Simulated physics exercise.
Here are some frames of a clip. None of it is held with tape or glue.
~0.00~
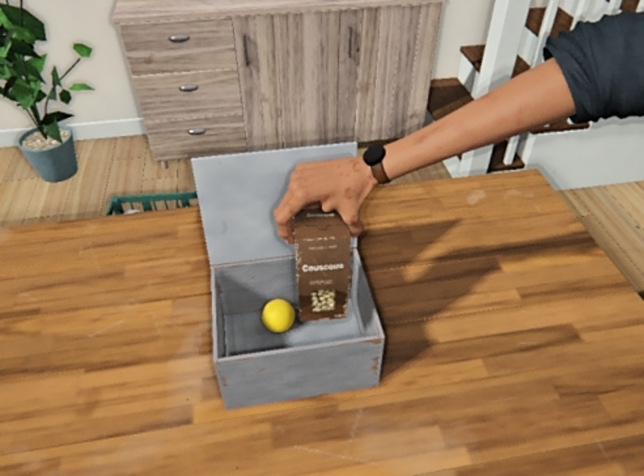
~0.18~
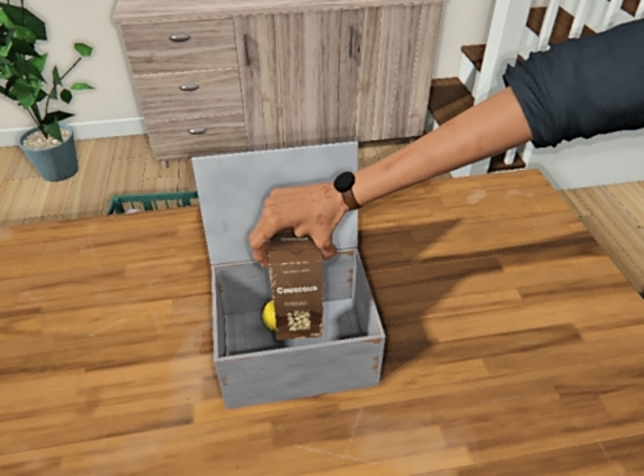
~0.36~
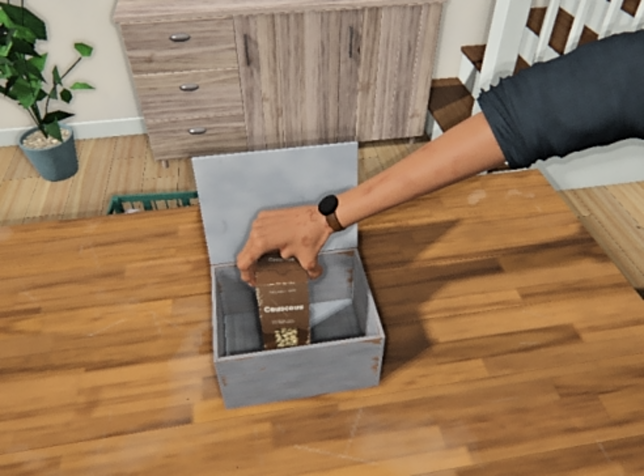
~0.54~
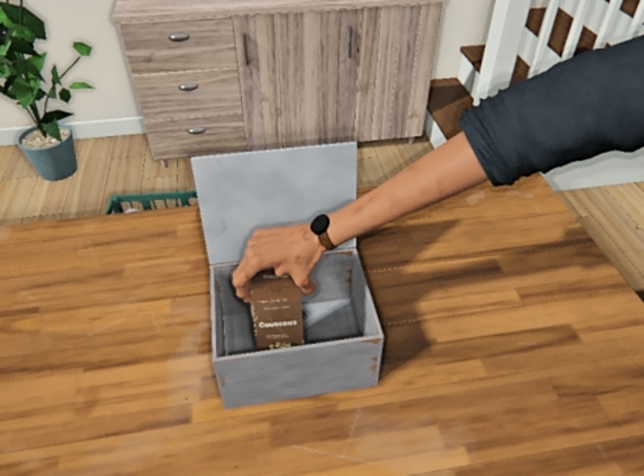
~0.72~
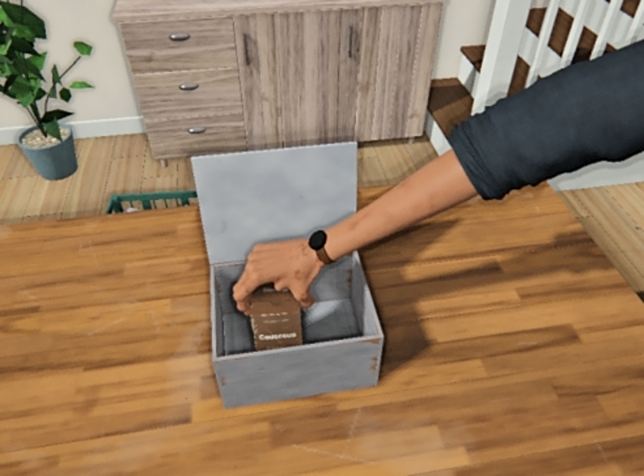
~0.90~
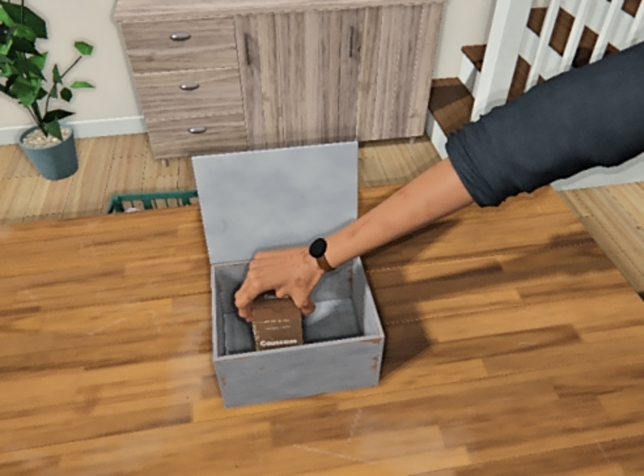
A hand with a dark watch, its arm in a dark sleeve reaching from the right, grips a brown carton over an open grey box on a wooden table, seen from above at a steady angle. A yellow lemon sits inside the box, with a wooden cabinet, potted plant and stairs behind. The hand lowers the carton leftward into the box, hiding the lemon, and keeps holding it.
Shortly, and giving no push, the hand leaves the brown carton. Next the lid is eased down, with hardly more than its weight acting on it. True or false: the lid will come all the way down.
False.
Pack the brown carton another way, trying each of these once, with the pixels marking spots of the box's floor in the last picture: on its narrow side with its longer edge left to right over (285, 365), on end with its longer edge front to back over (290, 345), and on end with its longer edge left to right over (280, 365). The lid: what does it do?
The lid lowers completely the first time, lowers completely the second time and is kept raised the third time.
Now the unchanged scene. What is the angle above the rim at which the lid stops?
The answer is about 20 degrees.
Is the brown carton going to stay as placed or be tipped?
Result: It remains as it was set.
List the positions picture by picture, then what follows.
Coming down; brown carton (322, 264); yellow lemon (278, 316), in the first frame.
Coming down; brown carton (297, 286), in the second frame.
Coming down; brown carton (285, 304), in the third frame.
Coming down; brown carton (280, 318), in the fourth frame.
Coming down; brown carton (279, 330), in the fifth frame.
Put in, still held; brown carton (280, 336), in the sixth frame.
Around 2.10 s, lid starting down.
Around 2.60 s, lid 51° above the rim.
Around 2.90 s, lid 26° above the rim.
Around 4.90 s, lid 22° above the rim.
Finally (6.5 s), lid 22° above the rim; both still in place. Final places as the last picture's camera would see them, brown carton near (281, 336).
